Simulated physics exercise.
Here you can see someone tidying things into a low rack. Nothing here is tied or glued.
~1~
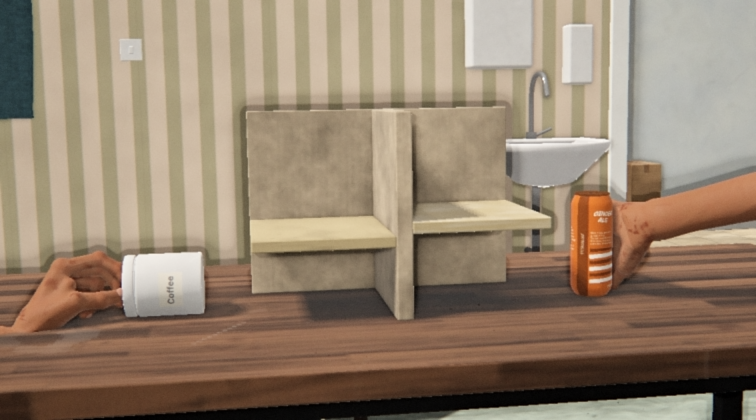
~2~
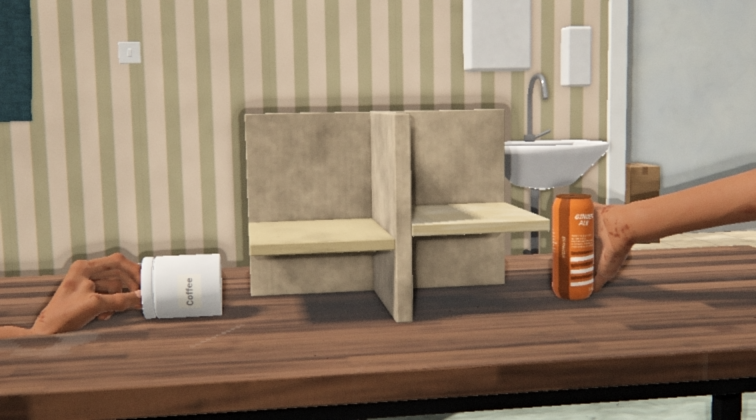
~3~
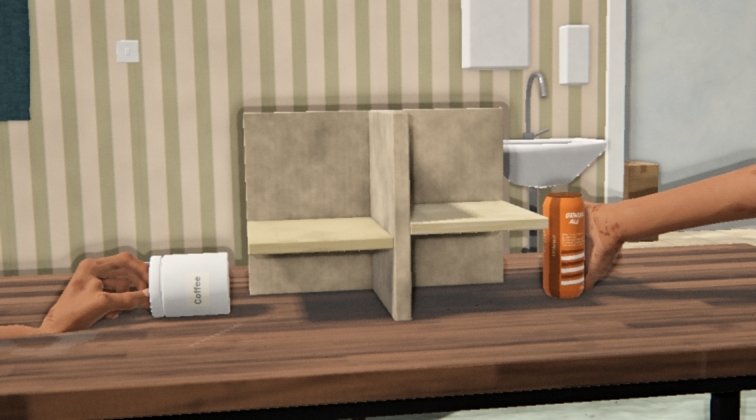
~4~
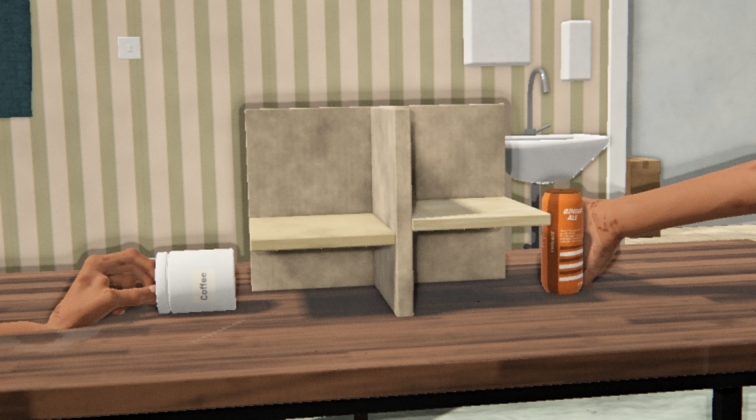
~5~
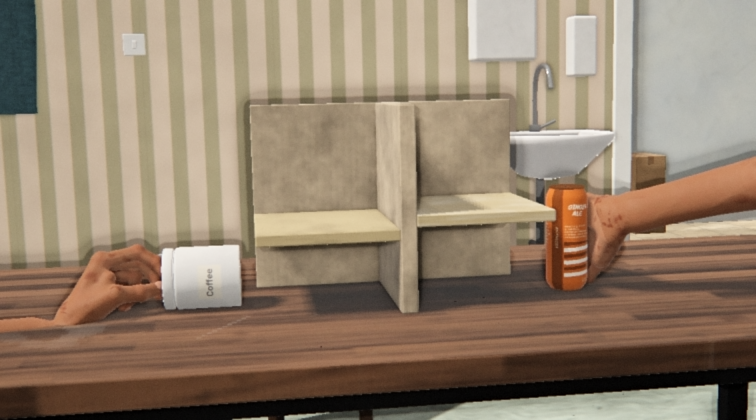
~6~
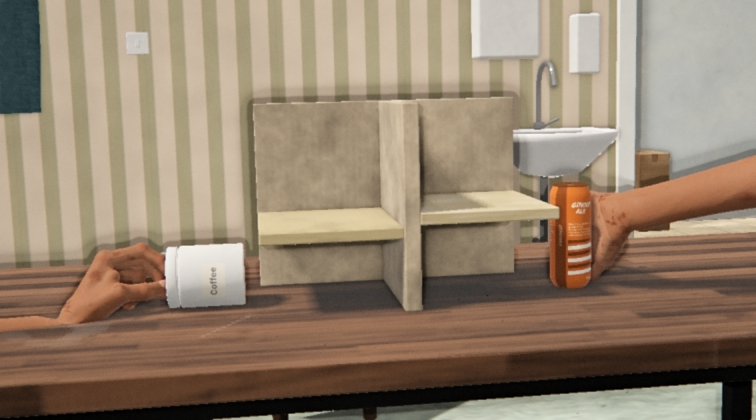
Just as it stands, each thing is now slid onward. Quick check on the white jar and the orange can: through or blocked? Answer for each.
White jar: Through; orange can: Blocked.
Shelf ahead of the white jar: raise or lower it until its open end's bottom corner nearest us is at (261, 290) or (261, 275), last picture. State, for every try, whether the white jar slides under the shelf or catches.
White jar: Blocked / blocked.
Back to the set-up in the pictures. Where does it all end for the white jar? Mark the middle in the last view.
Resting spot: Approximately (299, 271).
Then, 0.28 s after the last picture, white jar sliding up to the opening near (224, 275); orange can sliding up to the opening near (555, 236).
Then, 0.52 s after the last picture, white jar part of the way in near (259, 273); orange can stopped at the opening near (556, 236).
At rest, the white jar clears the shelf, near (299, 272); the orange can is too tall, near (556, 236).
